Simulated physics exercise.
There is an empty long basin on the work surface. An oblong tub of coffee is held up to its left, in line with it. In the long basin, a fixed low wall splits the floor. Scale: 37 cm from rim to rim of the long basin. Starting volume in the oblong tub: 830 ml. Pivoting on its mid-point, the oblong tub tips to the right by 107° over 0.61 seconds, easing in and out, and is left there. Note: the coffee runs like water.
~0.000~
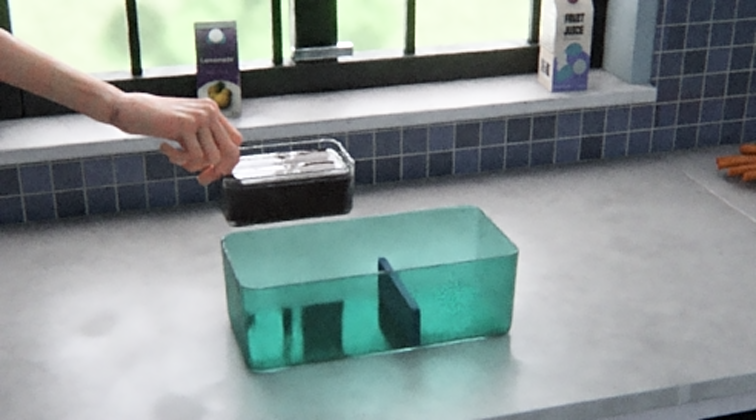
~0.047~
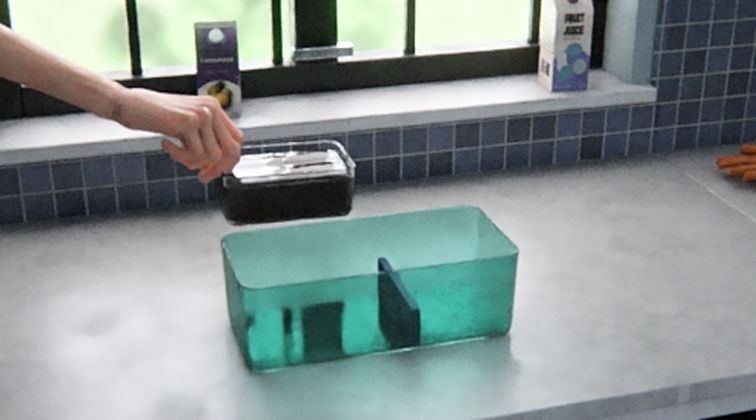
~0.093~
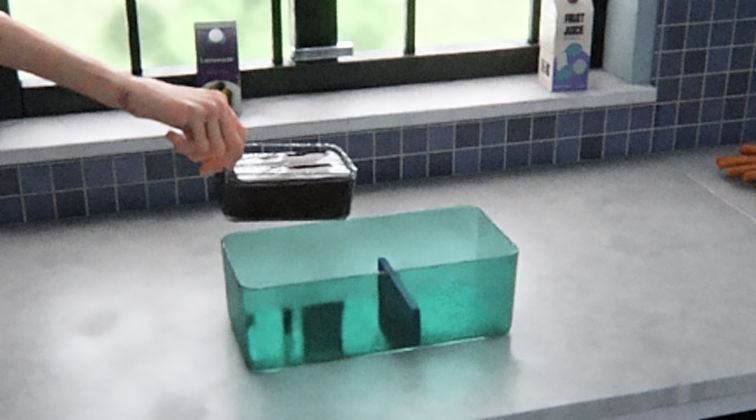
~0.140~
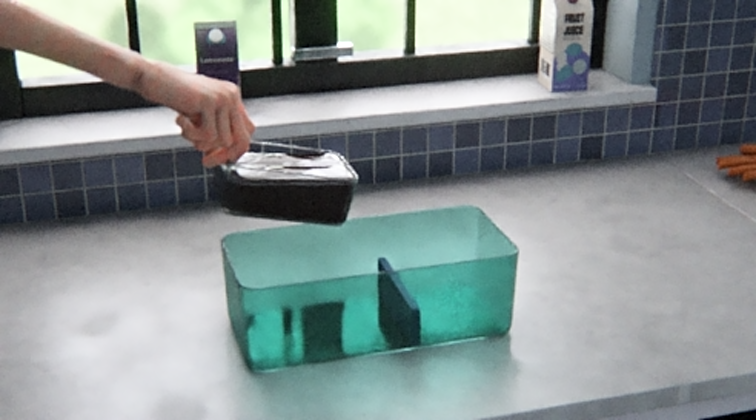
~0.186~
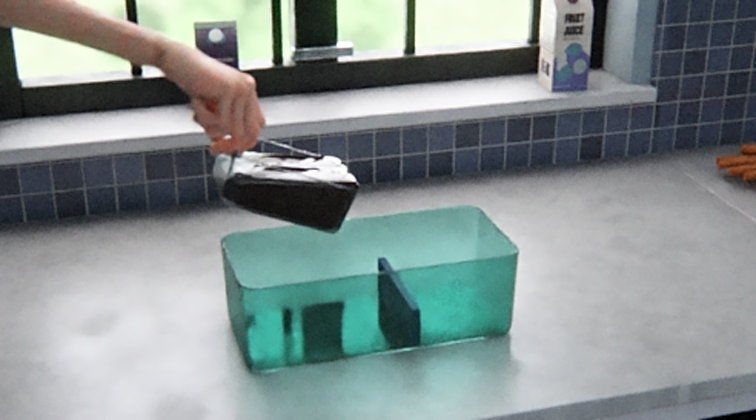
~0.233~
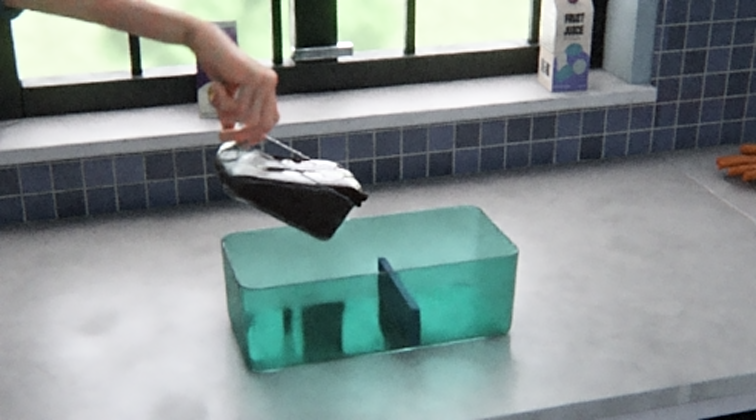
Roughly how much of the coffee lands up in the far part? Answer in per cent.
Around 10 %.
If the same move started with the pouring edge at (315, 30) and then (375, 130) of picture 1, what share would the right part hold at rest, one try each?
Respectively 20 and 65 %.
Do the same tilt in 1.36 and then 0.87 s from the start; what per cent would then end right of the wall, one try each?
Around 45 per cent first, around 30 per cent next.
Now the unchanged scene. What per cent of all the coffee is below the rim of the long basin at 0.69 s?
Close to 92 in a hundred.
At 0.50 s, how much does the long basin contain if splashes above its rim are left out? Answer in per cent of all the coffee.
At that time the basin holds about 74 per cent of the liquid.
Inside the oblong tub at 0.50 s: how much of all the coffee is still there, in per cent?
Roughly 10 percent.
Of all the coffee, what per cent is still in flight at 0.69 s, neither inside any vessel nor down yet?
Airborne fraction: Approx. 7 %.
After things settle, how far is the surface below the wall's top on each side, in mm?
I'd say some 36 mm on the left and some 52 mm on the right.
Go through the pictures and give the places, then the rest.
It leans 0°; its right rim is at (346, 154); the coffee meets the walls at (219, 172) and (343, 160); the long basin's rim runs from (230, 263) to (498, 229); the wall's top is at (398, 283), in the first frame.
It leans 2°; its right rim is at (346, 156); the coffee meets the walls at (219, 171) and (343, 160), in the second frame.
It leans 6°; its right rim is at (348, 160); the coffee meets the walls at (220, 169) and (345, 162), in the third frame.
It leans 13°; its right rim is at (349, 168); the coffee meets the walls at (222, 167) and (347, 164), in the fourth frame.
It leans 23°; its right rim is at (350, 178); the coffee meets the walls at (222, 167) and (347, 173); 3 per cent is over the edge, in the fifth frame.
It leans 34°; its right rim is at (348, 191); the coffee meets the walls at (222, 164) and (333, 176); 9 per cent is over the edge, in the sixth frame.
By 0.50 s the tilt is 98° and 10 per cent is still to pour, 64 is left of the wall and 9 right of it.
By 0.69 s the tilt is 107° and 1 per cent is still to pour, 82 is left of the wall and 10 right of it.
By 0.89 s the tilt is 107° and 0 per cent is still to pour, 83 is left of the wall and 10 right of it.
By 1.11 s the tilt is 107° and 0 per cent is still to pour, 83 is left of the wall and 10 right of it.
At rest 83 per cent lies left of the wall, 10 right of it and 7 outside.
